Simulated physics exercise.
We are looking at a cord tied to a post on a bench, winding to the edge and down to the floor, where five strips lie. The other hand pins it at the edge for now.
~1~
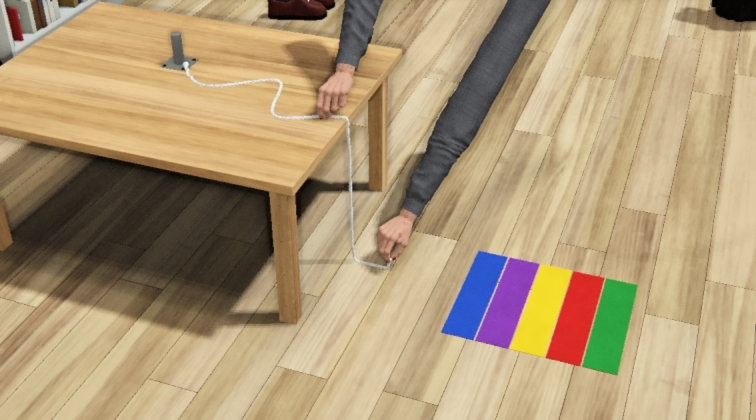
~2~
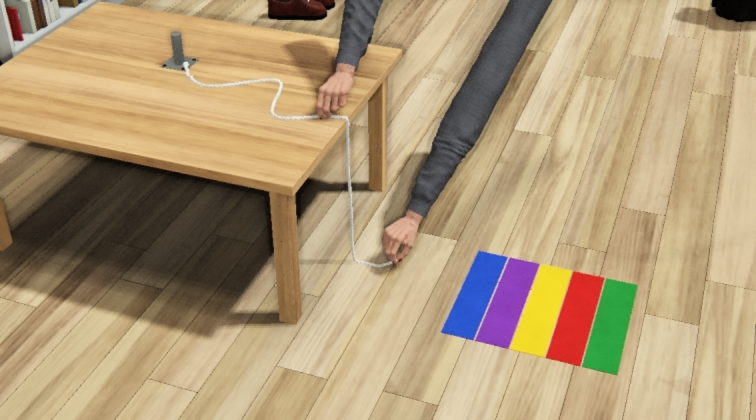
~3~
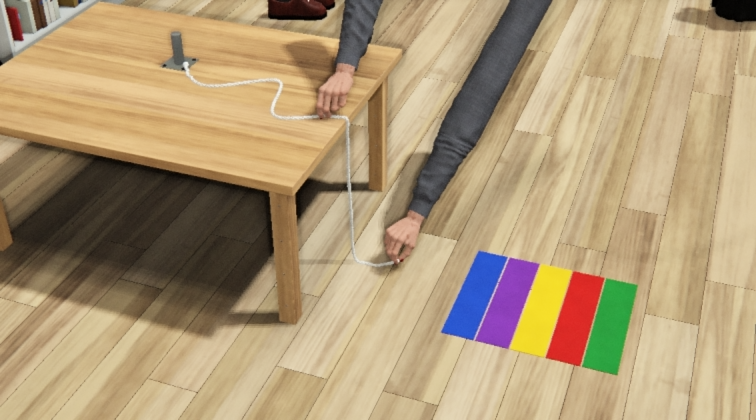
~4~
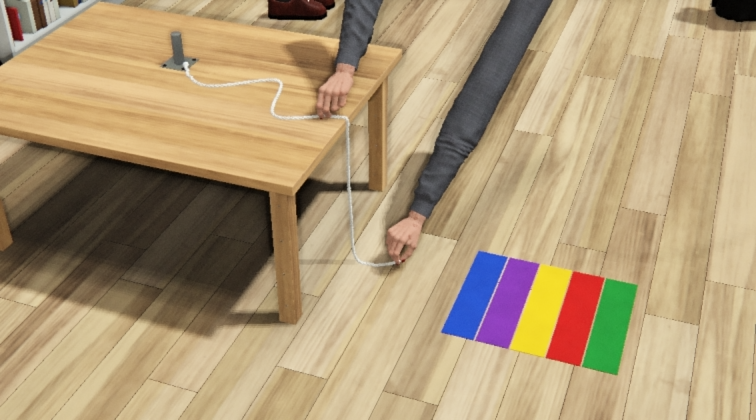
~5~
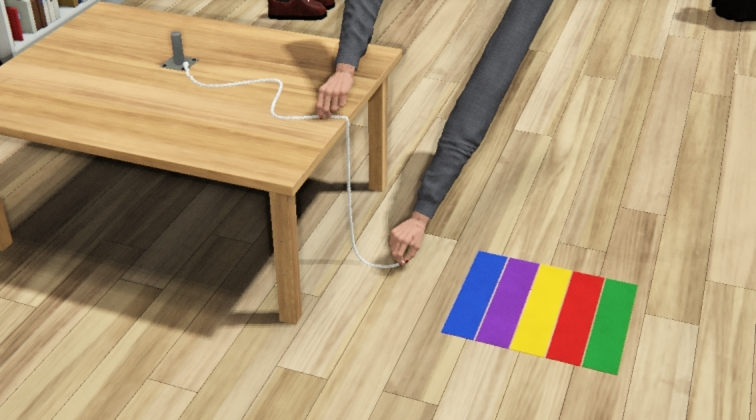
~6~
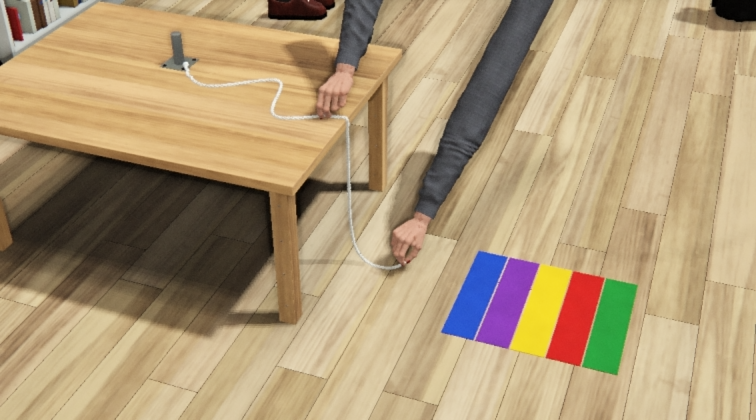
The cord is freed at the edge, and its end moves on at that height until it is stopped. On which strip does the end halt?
Over red.
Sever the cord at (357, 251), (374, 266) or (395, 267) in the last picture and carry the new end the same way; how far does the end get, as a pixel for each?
About (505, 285), (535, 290) and (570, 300).
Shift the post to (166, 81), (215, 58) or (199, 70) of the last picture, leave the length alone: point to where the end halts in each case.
The places are (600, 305), (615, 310) and (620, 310).
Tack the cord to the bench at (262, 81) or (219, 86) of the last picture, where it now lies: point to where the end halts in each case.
The places are (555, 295) and (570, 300).
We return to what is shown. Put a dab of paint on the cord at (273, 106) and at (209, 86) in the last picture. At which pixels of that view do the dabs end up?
Near (339, 106) and (235, 78).
Soon after, end near (532, 291); over yellow.
After that, end near (565, 298); over red.
At the stop, end near (586, 303); over red. The end stops over the red strip.
